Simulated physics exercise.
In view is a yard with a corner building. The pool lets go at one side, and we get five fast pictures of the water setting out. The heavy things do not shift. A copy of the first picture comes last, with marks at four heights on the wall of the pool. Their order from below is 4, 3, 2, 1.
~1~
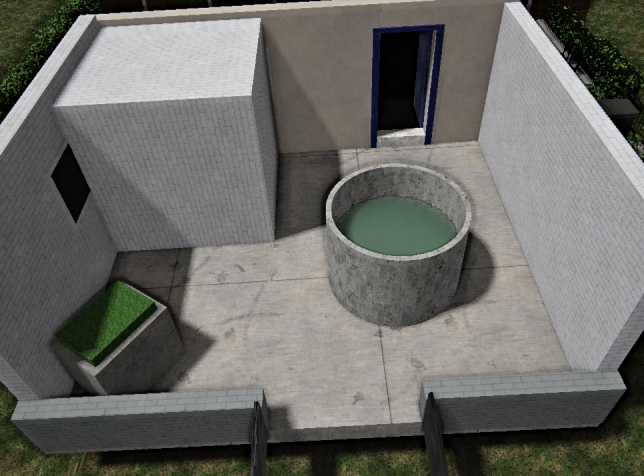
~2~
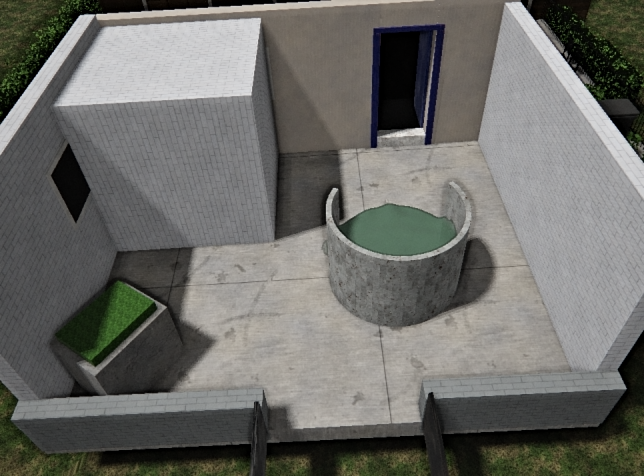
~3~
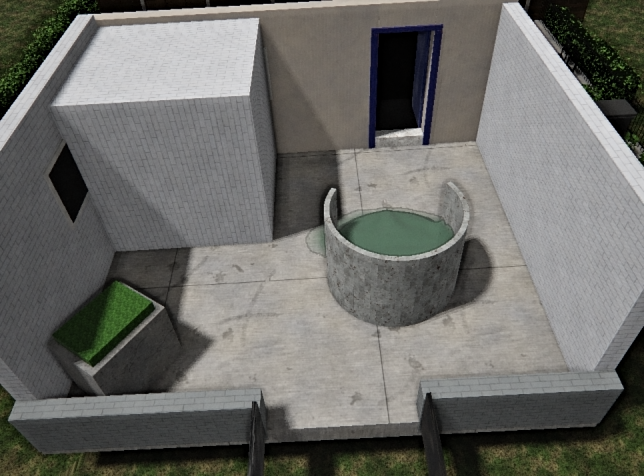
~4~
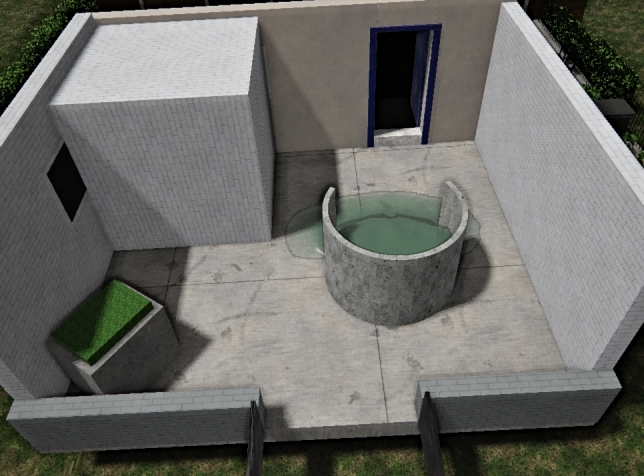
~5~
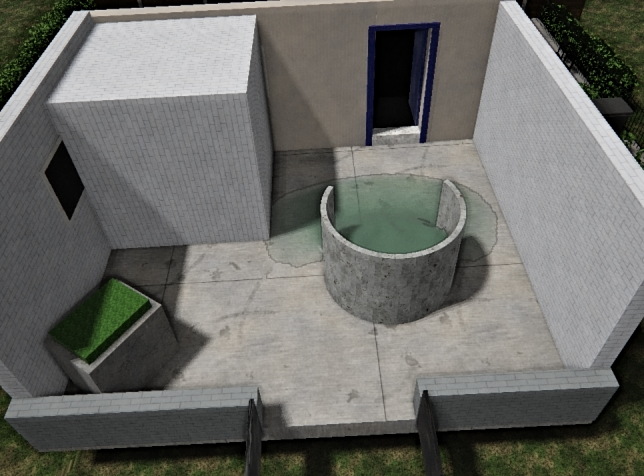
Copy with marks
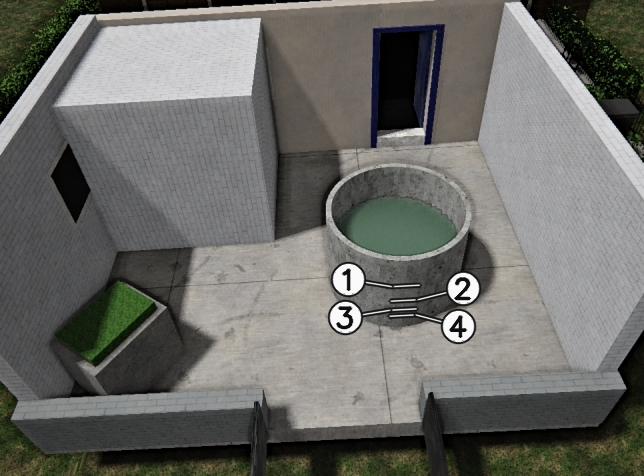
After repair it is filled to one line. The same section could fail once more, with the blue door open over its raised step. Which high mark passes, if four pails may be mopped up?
The answer is level 2.
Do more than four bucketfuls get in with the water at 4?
No, not at all.
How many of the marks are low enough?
Three of the four.
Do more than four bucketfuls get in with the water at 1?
Yes.
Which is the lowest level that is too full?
1.
On the marked copy, 1 at (405, 285); 2 at (404, 300); 3 at (403, 309); 4 at (402, 315); from the bottom up 4, 3, 2, 1.
If 1 is chosen, about 10 bucketfuls get in.
If 2 is chosen, a bucket or two gets in.
If 3 is chosen, nothing gets over.
If 4 is chosen, nothing gets over.
